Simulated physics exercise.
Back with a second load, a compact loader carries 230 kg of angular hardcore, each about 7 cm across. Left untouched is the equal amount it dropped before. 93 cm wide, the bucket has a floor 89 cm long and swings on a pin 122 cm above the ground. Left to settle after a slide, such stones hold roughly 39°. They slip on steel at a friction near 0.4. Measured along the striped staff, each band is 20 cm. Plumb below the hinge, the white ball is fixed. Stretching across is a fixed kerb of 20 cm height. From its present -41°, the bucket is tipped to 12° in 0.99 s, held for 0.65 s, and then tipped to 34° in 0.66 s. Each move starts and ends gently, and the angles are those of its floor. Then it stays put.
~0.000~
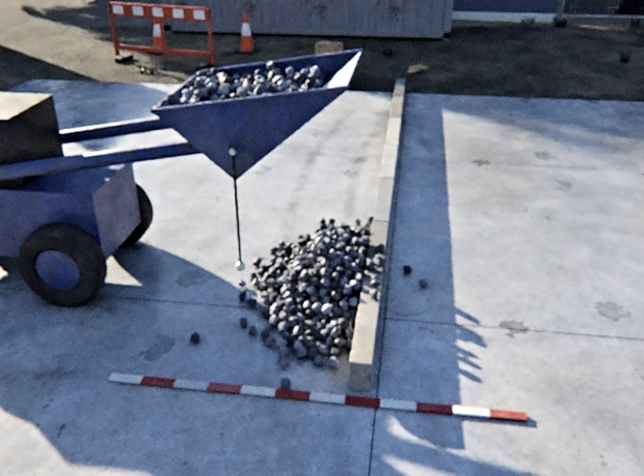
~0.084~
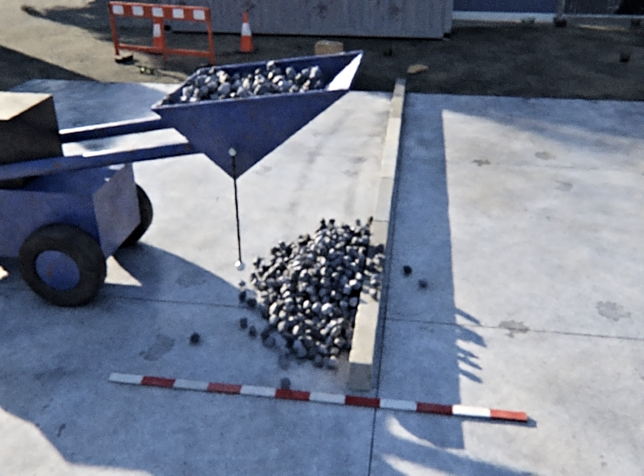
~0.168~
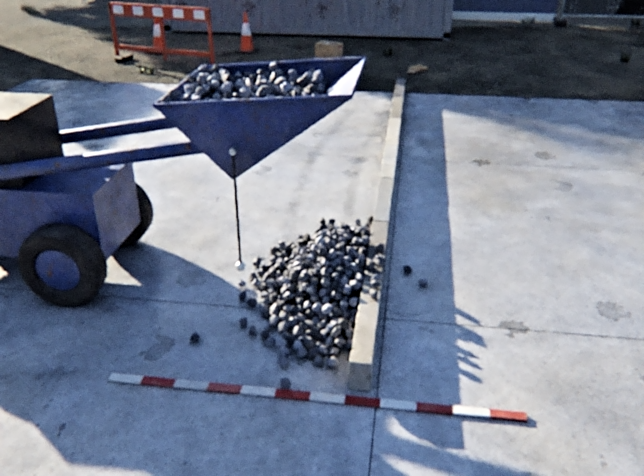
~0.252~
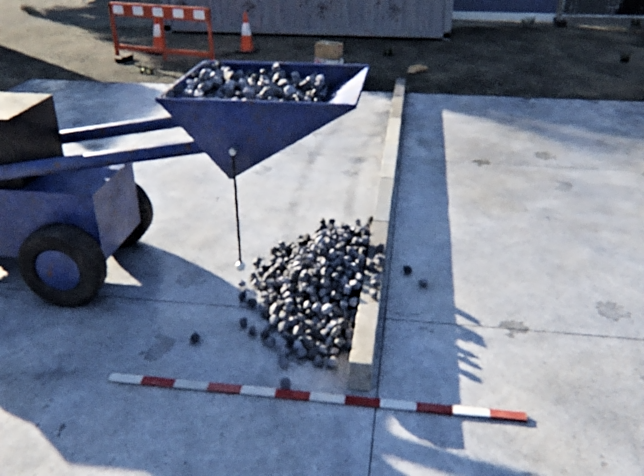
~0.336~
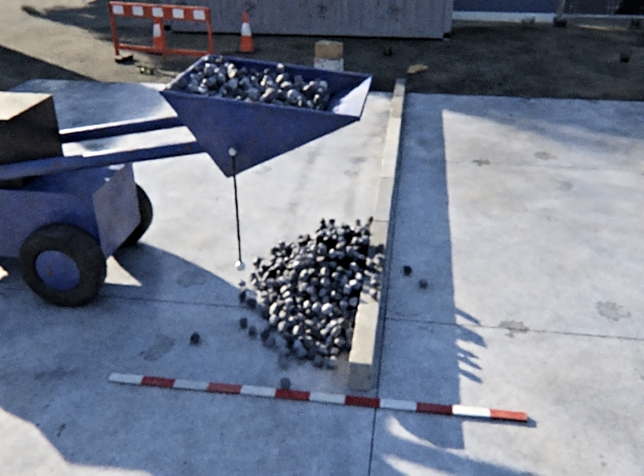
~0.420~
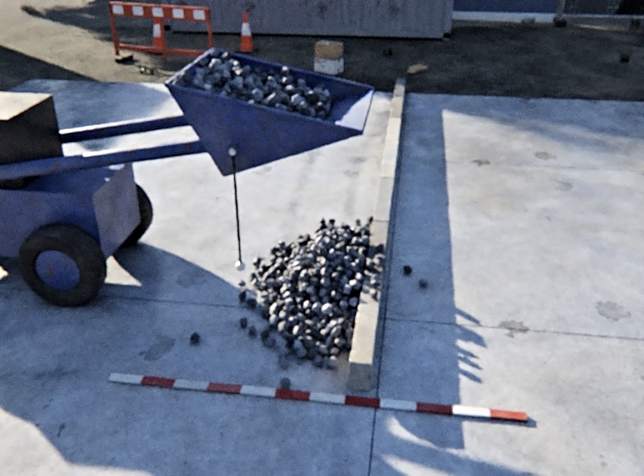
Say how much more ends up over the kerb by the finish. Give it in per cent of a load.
Some 74 per cent is added.
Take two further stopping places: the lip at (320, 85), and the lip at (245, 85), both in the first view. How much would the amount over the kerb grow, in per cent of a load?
Case one about 35 %, case two about 0 %.
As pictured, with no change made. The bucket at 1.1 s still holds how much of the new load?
That works out to about 100 %.
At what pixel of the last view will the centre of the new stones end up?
Their centre ends up near (406, 282).
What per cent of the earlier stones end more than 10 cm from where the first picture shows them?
About 0 %.
After 0.7 s the floor is at 4°; in per cent of one load, 100 in the bucket, 100 on this side of the kerb; the foremost stones are at (388, 272).
After 1.1 s the floor is at 12°; in per cent of one load, 100 in the bucket, 100 on this side of the kerb; the foremost stones are at (388, 272).
After 2.8 s the floor is at 34°; in per cent of one load, 30 in the bucket, 149 on this side of the kerb, 21 over the kerb; the foremost stones are at (449, 291).
After 5.2 s the floor is at 34°; in per cent of one load, 0 in the bucket, 126 on this side of the kerb, 74 over the kerb; the foremost stones are at (515, 307). Net gain over the kerb, 74.
